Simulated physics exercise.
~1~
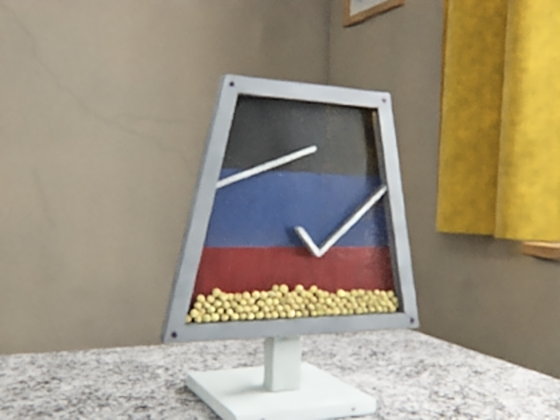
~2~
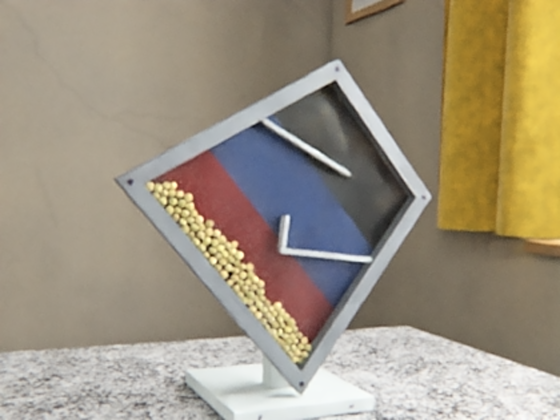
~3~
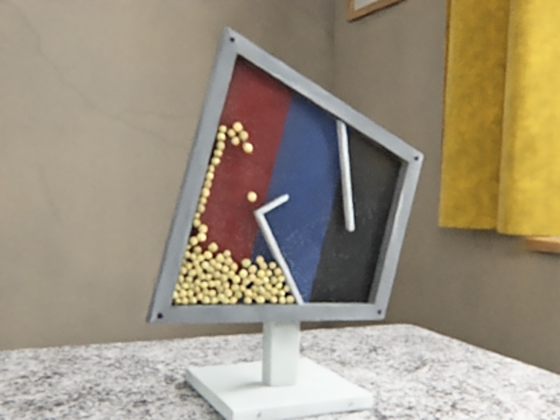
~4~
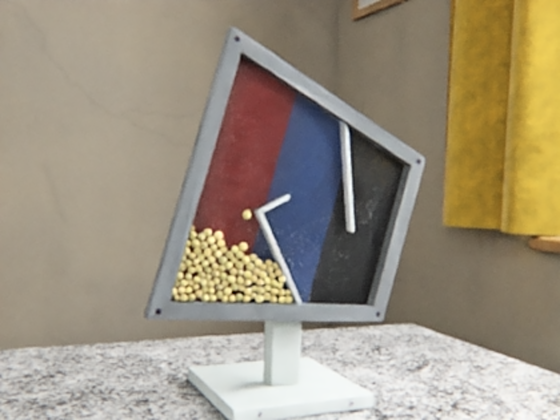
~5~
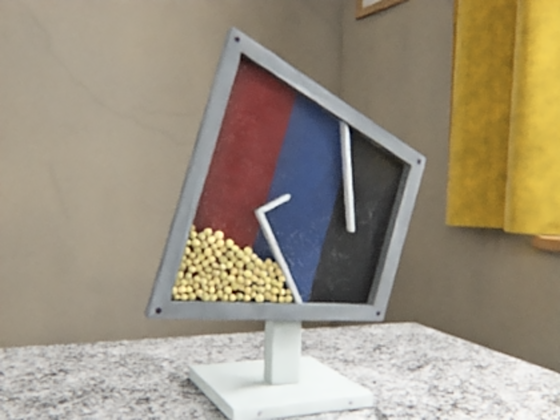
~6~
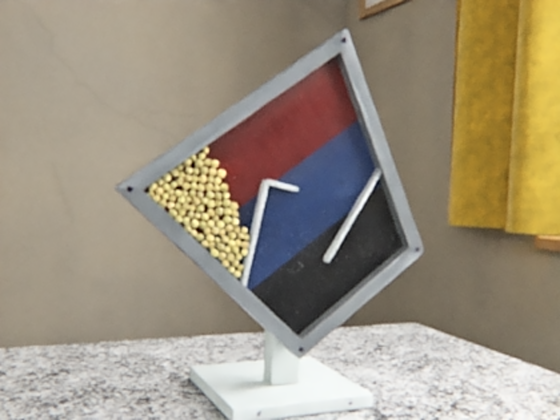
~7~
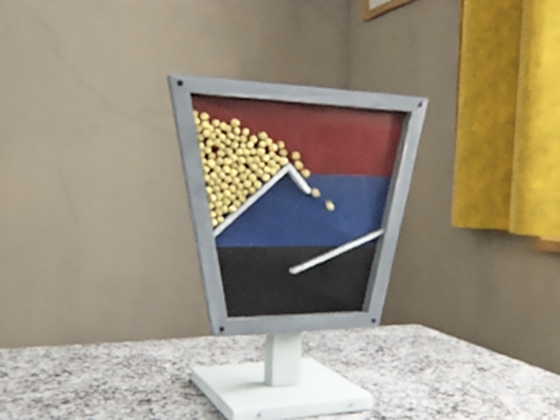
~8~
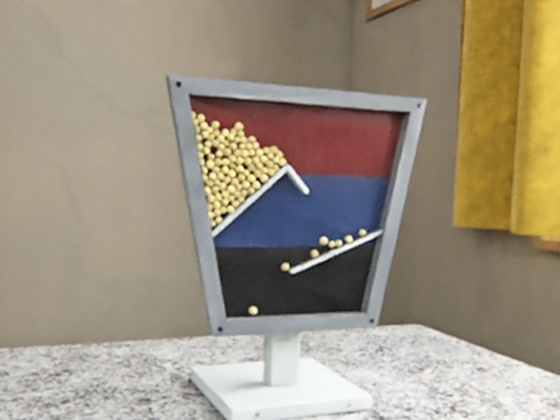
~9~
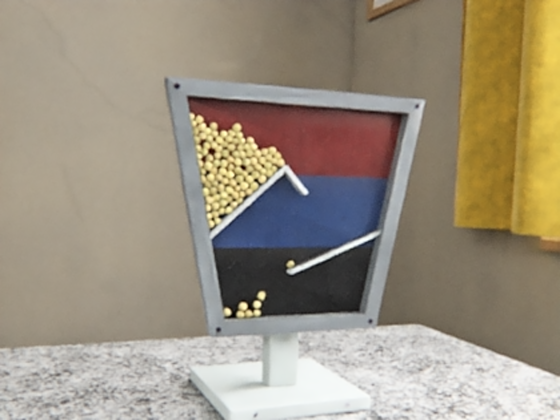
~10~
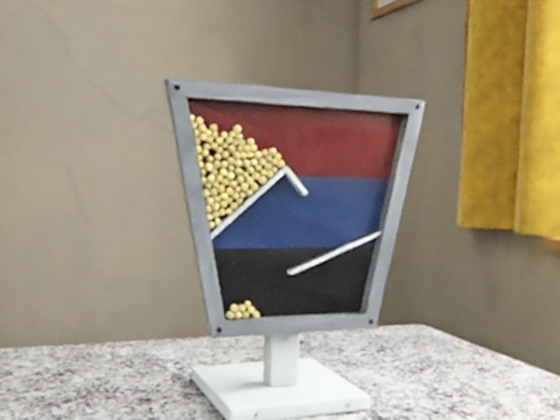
A framed box of beans turns clockwise upside down, and a few spill to the bottom.
